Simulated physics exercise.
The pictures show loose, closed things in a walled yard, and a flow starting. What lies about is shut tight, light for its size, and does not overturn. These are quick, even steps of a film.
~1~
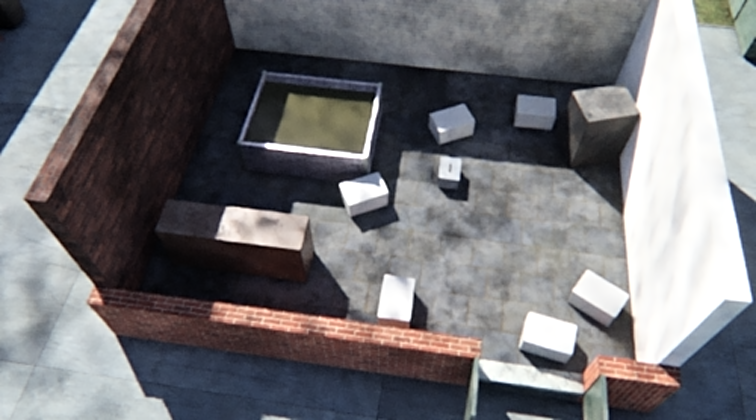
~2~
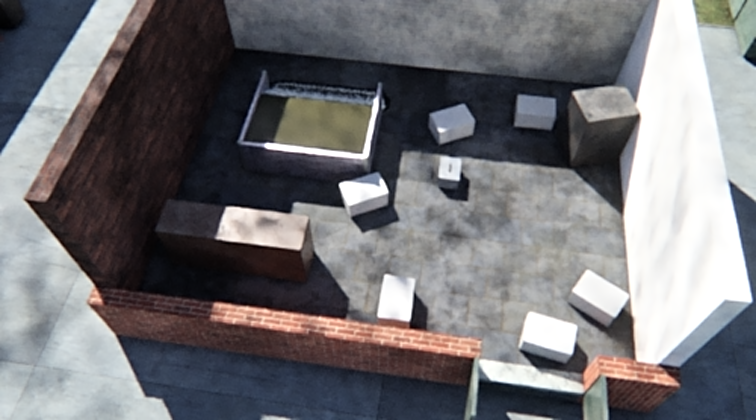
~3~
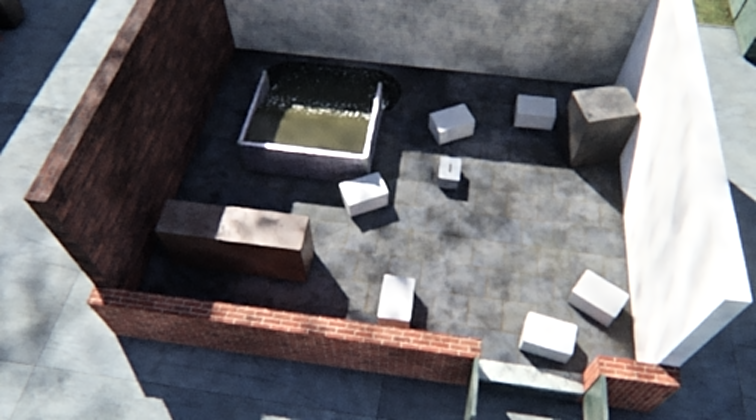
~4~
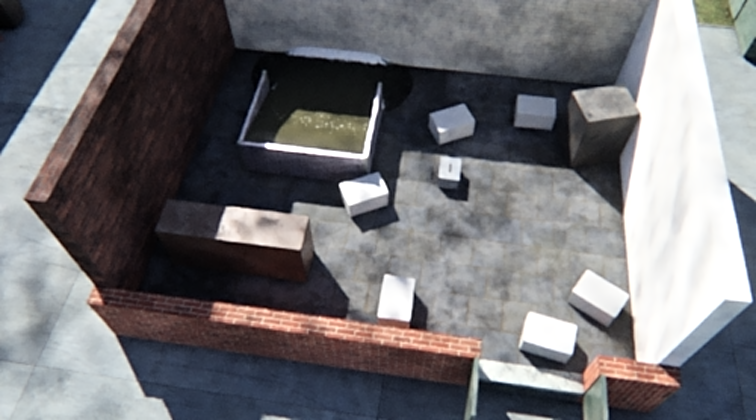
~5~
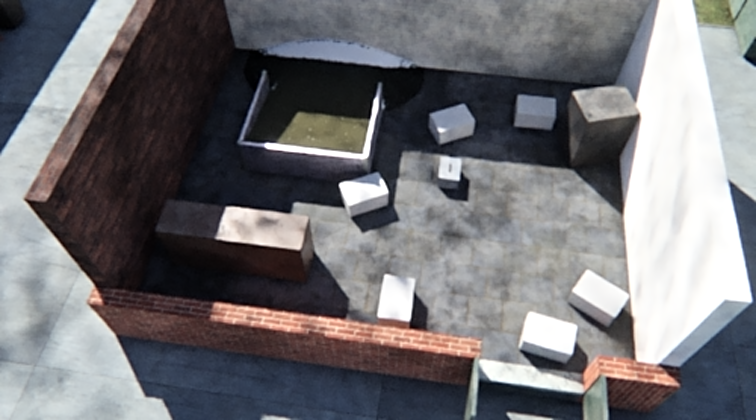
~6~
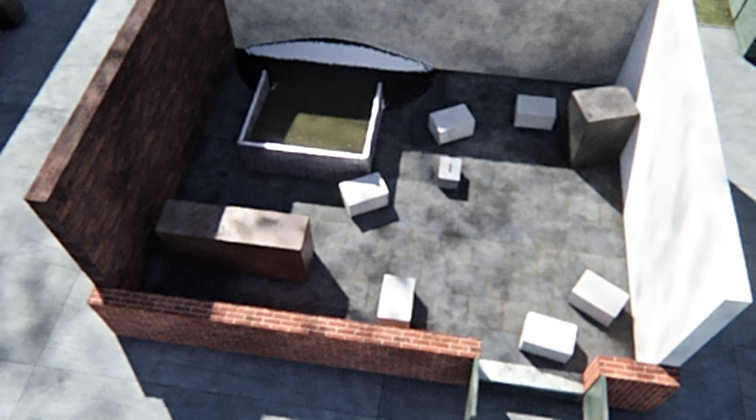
Water spilling over the back edge of a raised basin and spreading along the rear wall while scattered white boxes stay still.
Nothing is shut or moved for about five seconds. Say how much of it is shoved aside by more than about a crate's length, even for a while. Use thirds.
It is under a third.
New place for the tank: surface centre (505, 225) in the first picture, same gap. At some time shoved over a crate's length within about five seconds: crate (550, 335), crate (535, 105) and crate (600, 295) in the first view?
As listed: Never so far, yes, no.
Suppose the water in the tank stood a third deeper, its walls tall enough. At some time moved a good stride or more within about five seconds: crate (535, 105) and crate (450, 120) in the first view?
As listed: Yes, that far or more.
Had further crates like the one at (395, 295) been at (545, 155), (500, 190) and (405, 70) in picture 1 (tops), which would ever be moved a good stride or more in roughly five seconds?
One after the other: That far or more, short of that, swept aside.
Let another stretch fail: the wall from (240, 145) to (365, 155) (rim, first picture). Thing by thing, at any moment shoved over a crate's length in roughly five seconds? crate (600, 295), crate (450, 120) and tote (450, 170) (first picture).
As listed: Shifted that much, less than that, less than that.
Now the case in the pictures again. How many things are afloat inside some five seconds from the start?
I count 1.
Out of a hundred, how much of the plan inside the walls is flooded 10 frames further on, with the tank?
About 40 per cent.
A moment on, 0 of 7 are well off their spots; 0 afloat.
Next, 0 of 7 are well off their spots; 0 afloat.
Later, 2 of 7 are well off their spots; 1 afloat.
In the end, 2 of 7 are well off their spots, and 2 have been at some point; 1 afloat.
